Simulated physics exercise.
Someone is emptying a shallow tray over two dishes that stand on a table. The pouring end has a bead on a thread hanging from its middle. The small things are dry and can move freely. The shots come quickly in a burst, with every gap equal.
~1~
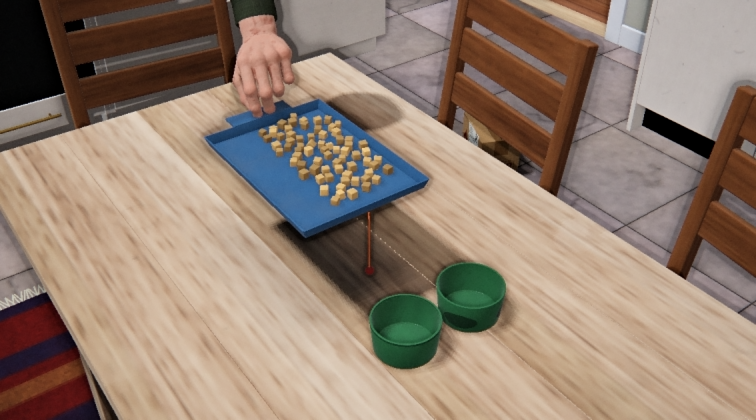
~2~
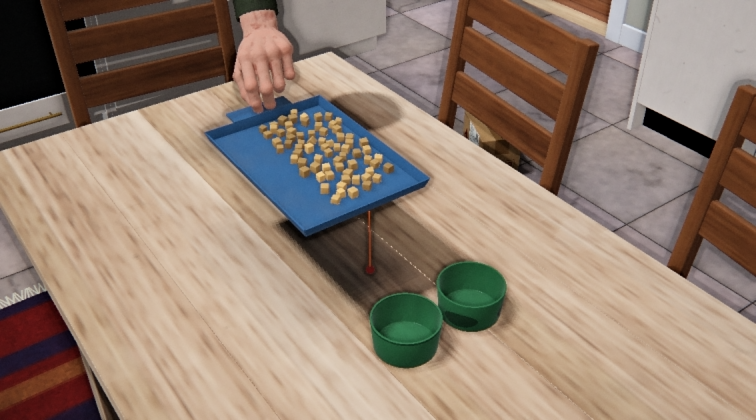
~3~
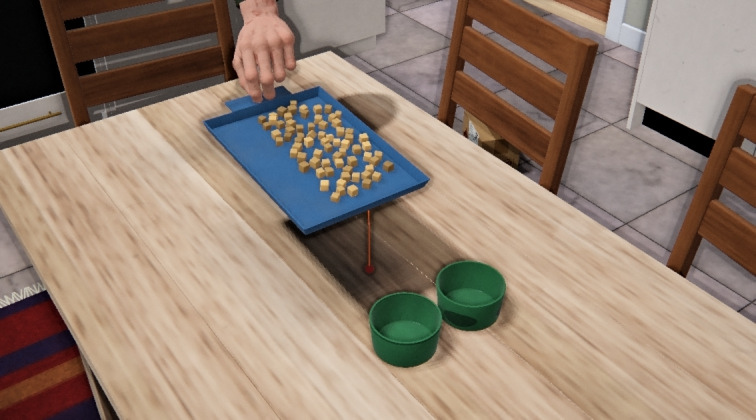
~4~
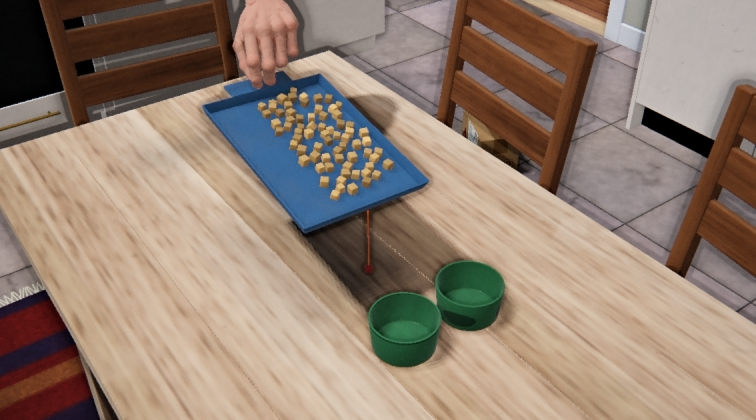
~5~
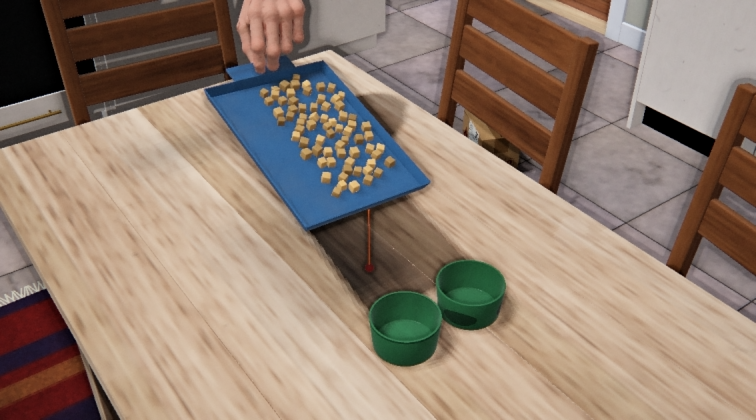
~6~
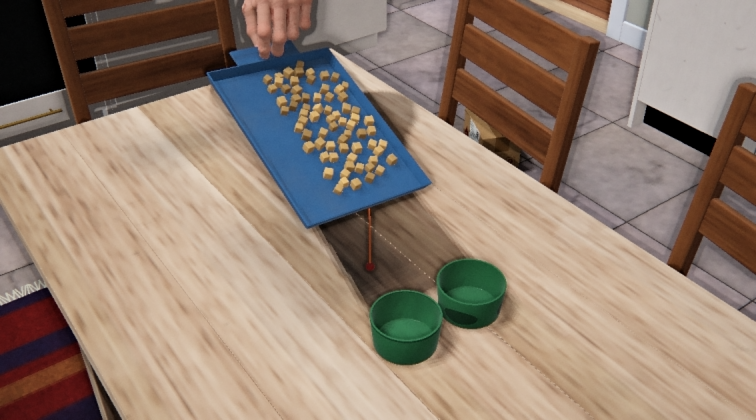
On a wooden table, a hand gradually raising the far end of a blue tray of small cubes beside two green dishes.
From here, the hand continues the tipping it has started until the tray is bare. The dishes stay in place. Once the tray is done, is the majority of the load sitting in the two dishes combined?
No, only a minority is there.
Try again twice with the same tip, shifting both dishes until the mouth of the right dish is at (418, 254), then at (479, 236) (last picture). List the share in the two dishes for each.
I'd expect some 40 percent, and then some 50 percent.
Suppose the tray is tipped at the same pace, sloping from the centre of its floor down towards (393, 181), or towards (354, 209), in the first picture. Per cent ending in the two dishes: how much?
The first comes to 0 %, while the second comes to 20 %.
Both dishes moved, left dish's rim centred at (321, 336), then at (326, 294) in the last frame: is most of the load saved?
Result, first setup: A minority share; second setup: A minority share.
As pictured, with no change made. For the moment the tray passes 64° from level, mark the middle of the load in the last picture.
The load is centred near (394, 178).
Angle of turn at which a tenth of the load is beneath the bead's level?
It is at around 75 degrees.
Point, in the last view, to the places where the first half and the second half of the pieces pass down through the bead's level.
Roughly at (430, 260) first, and then at (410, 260).
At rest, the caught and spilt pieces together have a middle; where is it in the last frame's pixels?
The centre comes to rest near (421, 297).
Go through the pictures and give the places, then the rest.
The first frame shows corners of the pouring end (305, 228) and (424, 178), level; middle of the load (325, 151), small wooden cubes; left dish (428, 351); right dish (493, 315); bead on its thread (370, 270).
The second frame shows corners of the pouring end (306, 227) and (425, 178), level; middle of the load (326, 148).
The third frame shows corners of the pouring end (306, 225) and (424, 178), tipped barely, lowest at the right corner; middle of the load (325, 142).
The fourth frame shows corners of the pouring end (306, 224) and (424, 180), tipped a little, lowest at the right corner; middle of the load (325, 135).
The fifth frame shows corners of the pouring end (308, 223) and (426, 180), tipped clearly, lowest at the right corner; middle of the load (328, 127).
The sixth frame shows corners of the pouring end (309, 221) and (427, 181), tipped clearly, lowest at the right corner; middle of the load (331, 120); left dish (428, 347); right dish (493, 311).
Just after the last frame, tray tipped steeply; the larger part on the tray; about a tenth in the air.
A moment on, tray tipped past a quarter turn; about a tenth on the tray; about a tenth in the left dish; about a tenth in the right dish; roughly half outside both; roughly a quarter in the air.
Further on, tray tipped past a quarter turn; about a tenth in the left dish; about a tenth in the right dish; the larger part outside both.
When it is over, tray tipped past a quarter turn; about a tenth in the left dish; about a tenth in the right dish; the larger part outside both.
